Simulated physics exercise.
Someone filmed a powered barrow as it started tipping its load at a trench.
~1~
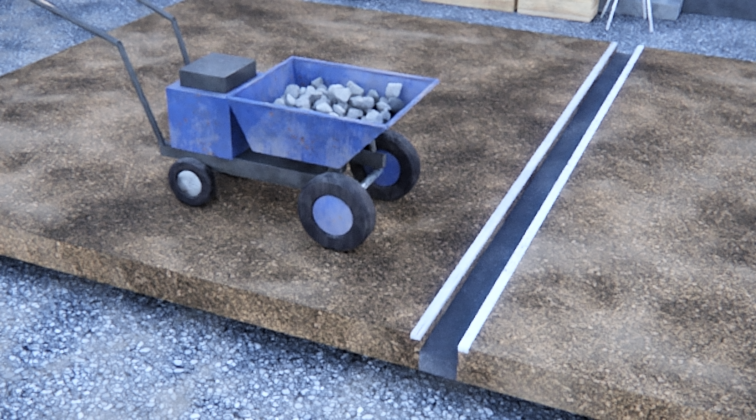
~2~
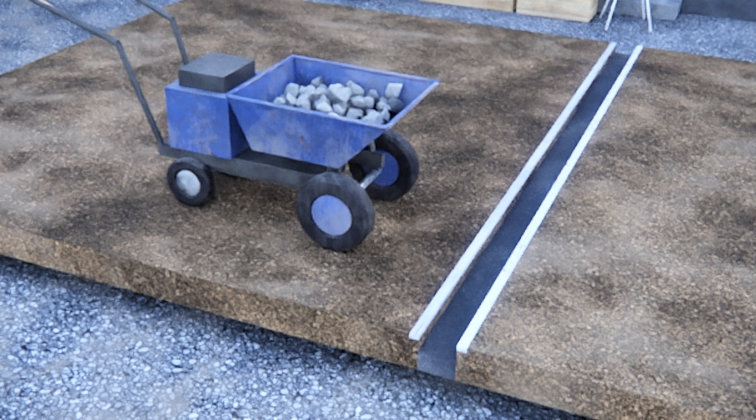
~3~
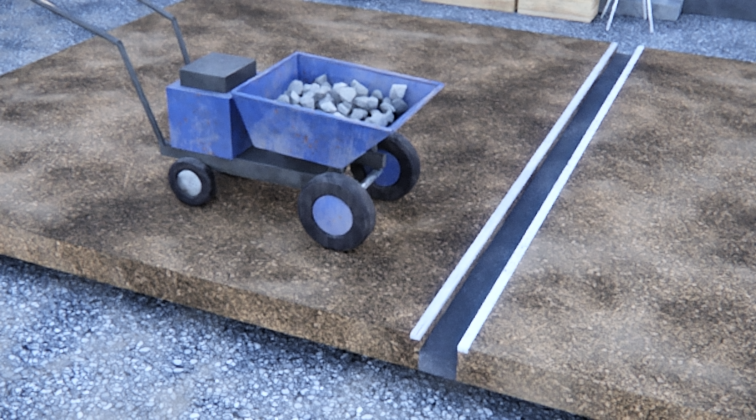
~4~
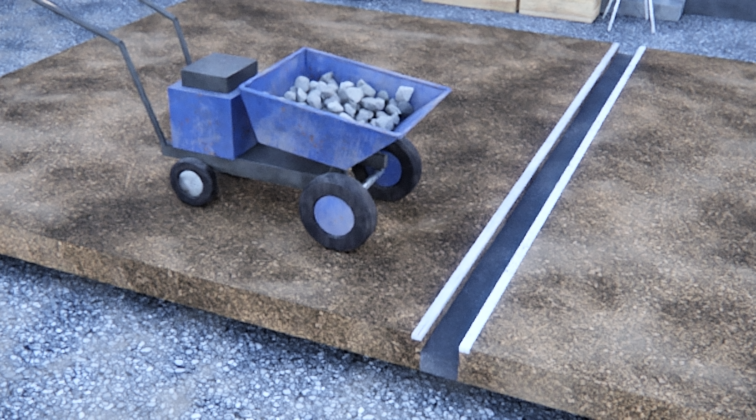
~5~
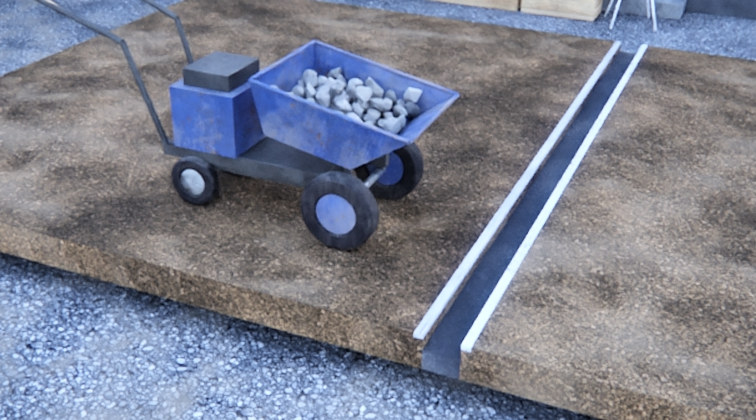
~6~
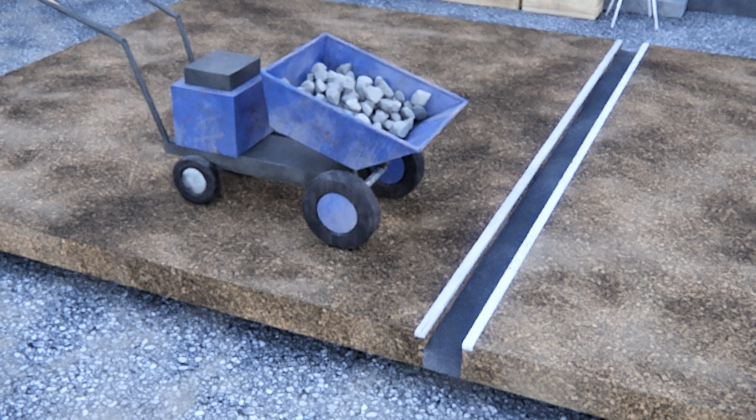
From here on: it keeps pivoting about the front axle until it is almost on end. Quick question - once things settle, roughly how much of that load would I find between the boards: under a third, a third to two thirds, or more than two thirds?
At least one third, at most two thirds.
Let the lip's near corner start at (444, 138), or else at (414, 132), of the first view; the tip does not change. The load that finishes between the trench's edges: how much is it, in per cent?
About 0 %, then 30 %.
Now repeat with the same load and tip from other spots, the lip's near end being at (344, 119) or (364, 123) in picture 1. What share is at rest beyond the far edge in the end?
That works out to 0 per cent for the first position and 0 per cent for the second.
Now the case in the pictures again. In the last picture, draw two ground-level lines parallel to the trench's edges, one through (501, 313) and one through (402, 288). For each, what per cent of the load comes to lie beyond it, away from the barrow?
In order: Near 10 %, then 60 %.
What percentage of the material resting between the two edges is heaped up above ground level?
Estimate: Close to 55 in a hundred.
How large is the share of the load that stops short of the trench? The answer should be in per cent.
Roughly 10 per cent of the load.
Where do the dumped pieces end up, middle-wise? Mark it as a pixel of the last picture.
Roughly pixel (504, 244).
Just after the last frame, skip tipped steeply; every one in the skip.
A moment on, skip tipped steeply; the larger part in the skip; just a few short of the trench; about a tenth in or heaped over the trench.
Further on, skip tipped right over; roughly a third in the skip; about a tenth short of the trench; roughly a third in or heaped over the trench; about a tenth beyond it.
When it is over, skip tipped right over; roughly a third in the skip; about a tenth short of the trench; roughly a third in or heaped over the trench; about a tenth beyond it.
